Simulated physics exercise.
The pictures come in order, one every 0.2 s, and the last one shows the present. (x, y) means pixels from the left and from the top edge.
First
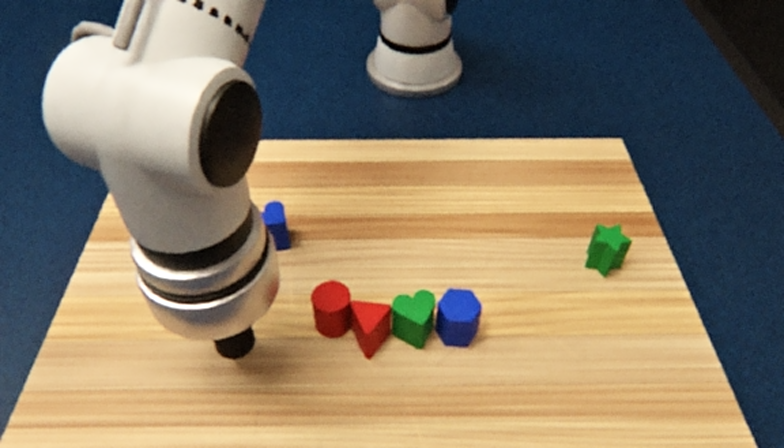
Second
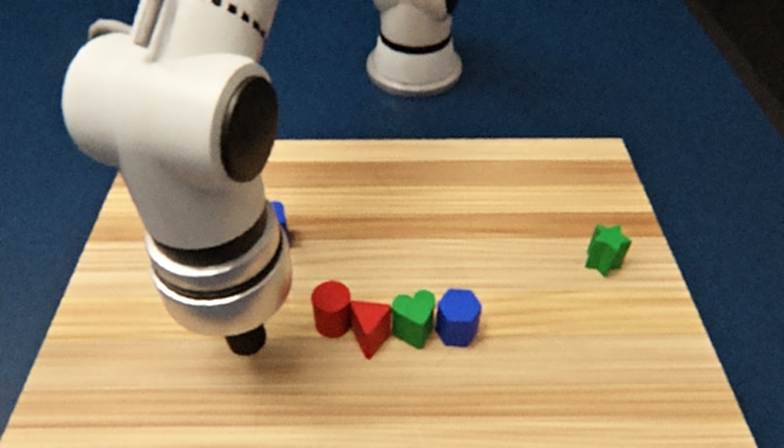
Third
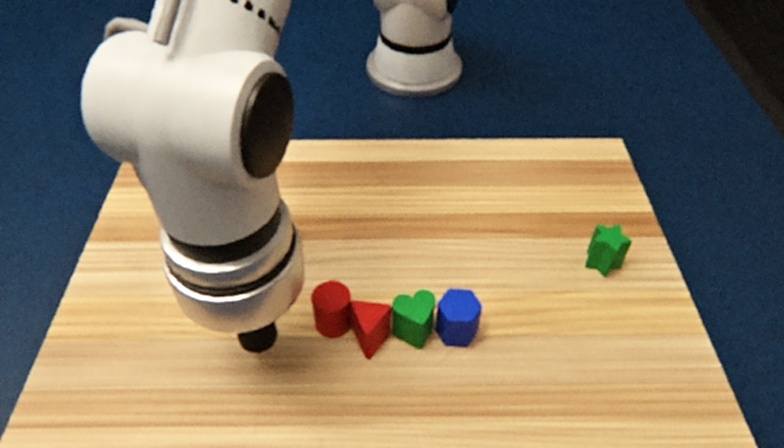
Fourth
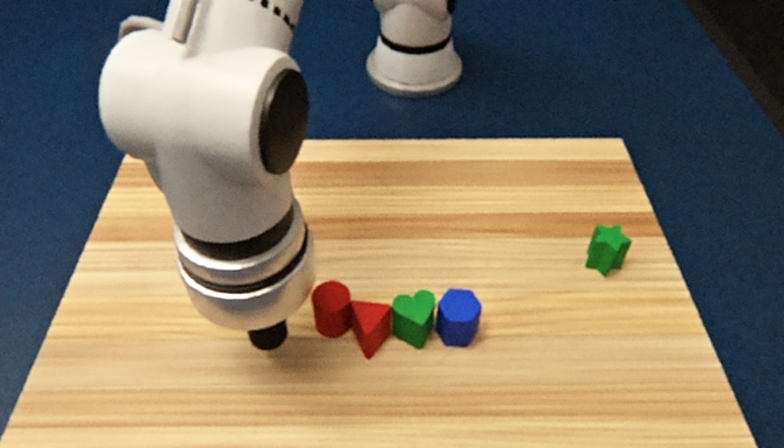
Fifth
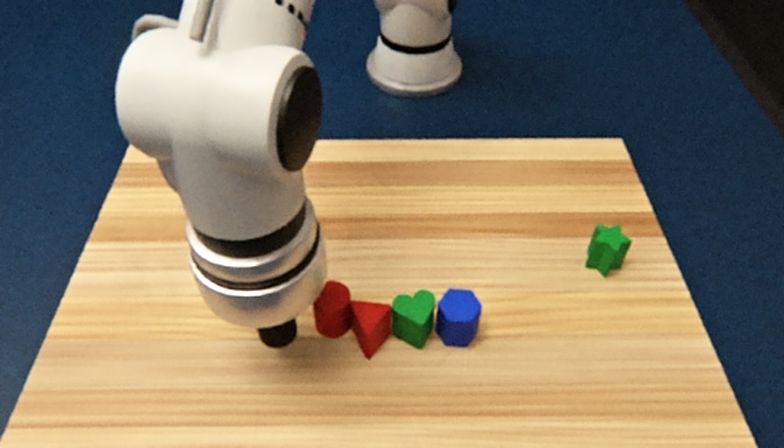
A white robot arm moves slowly right toward a still row of colored blocks.
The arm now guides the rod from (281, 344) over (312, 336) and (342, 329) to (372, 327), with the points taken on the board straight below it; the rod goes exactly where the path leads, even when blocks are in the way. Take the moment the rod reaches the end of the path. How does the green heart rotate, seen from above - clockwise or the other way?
It twists against the clock when seen from above.
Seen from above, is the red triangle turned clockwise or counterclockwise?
If we look at it from overhead, the red triangle pivots clockwise.
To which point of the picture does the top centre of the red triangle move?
Put as a pixel place, it's (394, 320).
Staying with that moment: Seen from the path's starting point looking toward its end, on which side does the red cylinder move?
Off to the left side.
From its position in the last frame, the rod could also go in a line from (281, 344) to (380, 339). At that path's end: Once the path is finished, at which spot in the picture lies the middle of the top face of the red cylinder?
The point I'd pick in the picture is (366, 281).
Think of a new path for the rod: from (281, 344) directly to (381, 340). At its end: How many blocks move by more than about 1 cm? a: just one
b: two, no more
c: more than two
Correct choice: C.
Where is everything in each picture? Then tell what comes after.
The first picture shows rod's lower end at (236, 343); red cylinder at (331, 295); red triangle at (370, 313); green heart at (416, 305); blue hexagonal block at (460, 304).
The second picture shows rod at (247, 340); blocks still.
The third picture shows rod at (258, 337); blocks still.
The fourth picture shows rod at (269, 334); blocks still.
The fifth picture shows rod at (278, 332); red cylinder at (331, 295); red triangle at (370, 313); green heart at (416, 305); blue hexagonal block at (460, 304).
On the path given first. Halfway along, rod at (326, 320); red cylinder at (354, 284); red triangle at (375, 309), turned 50° clockwise; green heart at (419, 306).
At the end, rod at (372, 315); red cylinder at (384, 271); red triangle at (394, 320), turned 70° clockwise; green heart at (428, 309), turned 45° anticlockwise; blue hexagonal block at (464, 303).
